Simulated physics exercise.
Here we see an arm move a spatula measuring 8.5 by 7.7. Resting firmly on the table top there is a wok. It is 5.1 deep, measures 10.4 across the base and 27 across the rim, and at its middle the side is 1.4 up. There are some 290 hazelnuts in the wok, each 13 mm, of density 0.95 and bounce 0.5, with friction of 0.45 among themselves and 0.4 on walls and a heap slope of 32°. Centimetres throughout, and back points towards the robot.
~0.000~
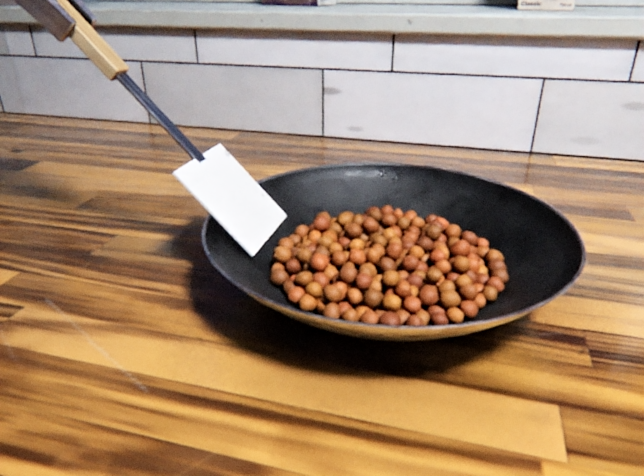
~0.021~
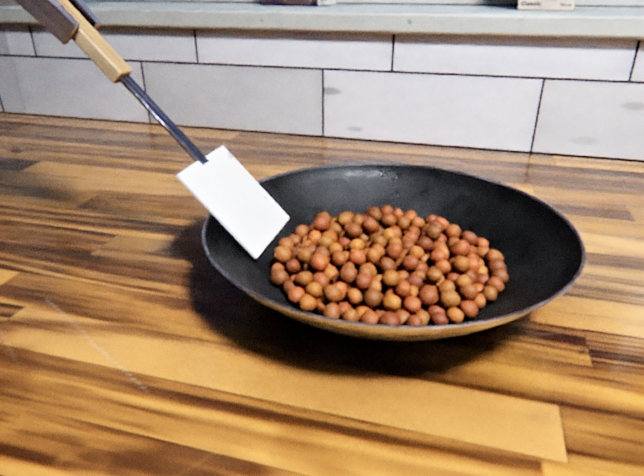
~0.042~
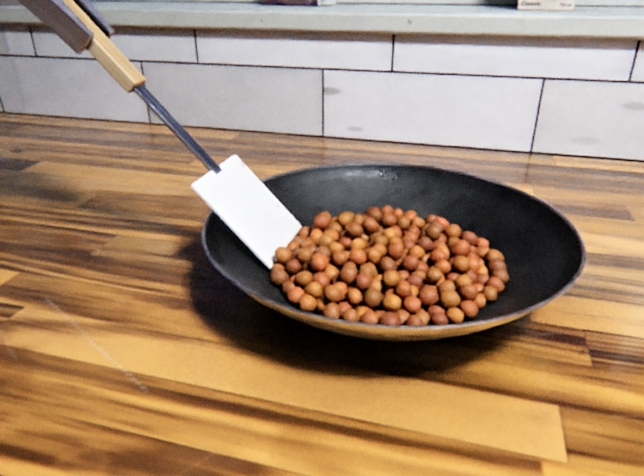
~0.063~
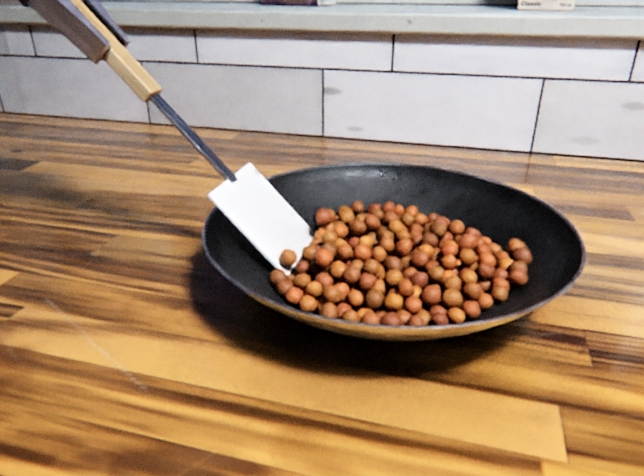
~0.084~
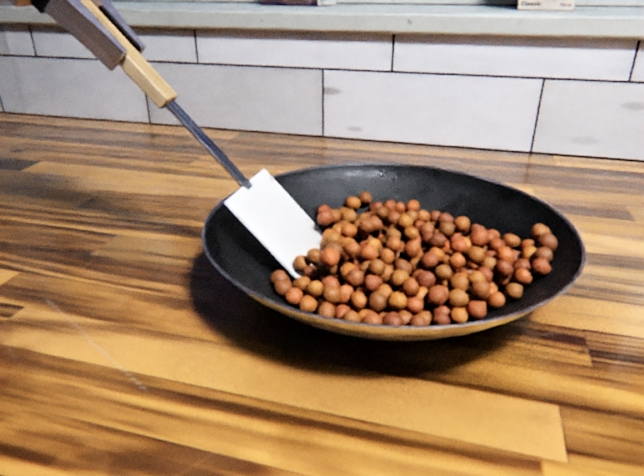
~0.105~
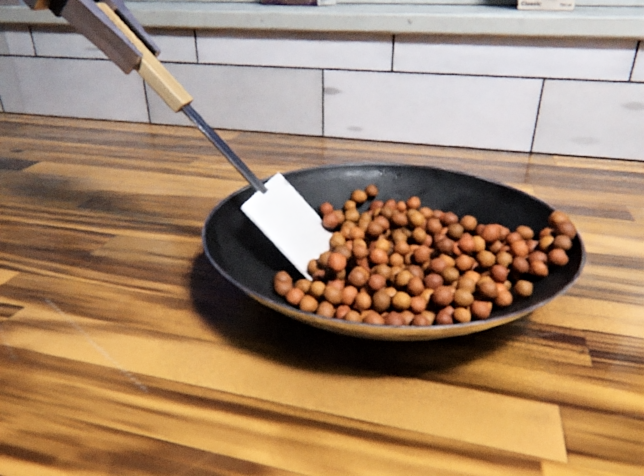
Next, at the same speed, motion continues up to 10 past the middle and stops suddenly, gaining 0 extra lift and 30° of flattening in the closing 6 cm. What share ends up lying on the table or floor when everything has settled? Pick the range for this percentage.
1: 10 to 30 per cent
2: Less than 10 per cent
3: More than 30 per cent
Option 1: 10 to 30 per cent.
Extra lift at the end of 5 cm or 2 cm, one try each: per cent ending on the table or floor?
It comes to around 20 per cent on the first try and around 20 per cent on the second.
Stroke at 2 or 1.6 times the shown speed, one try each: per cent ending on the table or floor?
Close to 40 and 35 percent respectively.
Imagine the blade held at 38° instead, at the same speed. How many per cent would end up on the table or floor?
It would come to roughly 15 percent.
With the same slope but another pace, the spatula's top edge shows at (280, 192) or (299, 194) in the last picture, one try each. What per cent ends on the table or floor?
About 30 and 40 percent.
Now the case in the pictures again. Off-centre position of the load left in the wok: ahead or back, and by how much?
It rests close to 4.5 centimetres ahead of centre.
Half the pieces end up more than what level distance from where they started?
It comes out at about 6 cm.
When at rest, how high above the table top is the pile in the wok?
Roughly 7.0 centimetres.
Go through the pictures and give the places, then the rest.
The first picture shows the spatula top edge at (198, 157), sloping 46°; upper third of the load around (377, 253), from x 280 to 500, top at y 210; 292 in the wok.
The second picture shows the spatula top edge at (201, 160), sloping 46°; upper third of the load around (377, 253), from x 280 to 500, top at y 210.
The third picture shows the spatula top edge at (214, 169), sloping 46°; upper third of the load around (375, 253), from x 280 to 500, top at y 210.
The fourth picture shows the spatula top edge at (230, 178), sloping 46°; upper third of the load around (403, 252), from x 280 to 525, top at y 210.
The fifth picture shows the spatula top edge at (246, 184), sloping 46°; upper third of the load around (413, 251), from x 280 to 550, top at y 200.
The sixth picture shows the spatula top edge at (261, 189), sloping 46°; upper third of the load around (441, 249), from x 285 to 565, top at y 190; 292 in the wok.
After 0.19 s, sloping 46°, highest piece 6 above the table; 287 in the wok, 5 on the blade or in flight.
After 0.27 s, sloping 35°, highest piece 6 above the table; 287 in the wok, 5 on the table or floor.
After 0.51 s, sloping 16°, highest piece 7 above the table; 249 in the wok, 41 on the table or floor, 2 on the blade or in flight.
After 1.56 s, sloping 16°, highest piece 7 above the table; 248 in the wok, 44 on the table or floor.
In the end, 248 in the wok, 44 on the table or floor. That is 15 % on the table or floor.
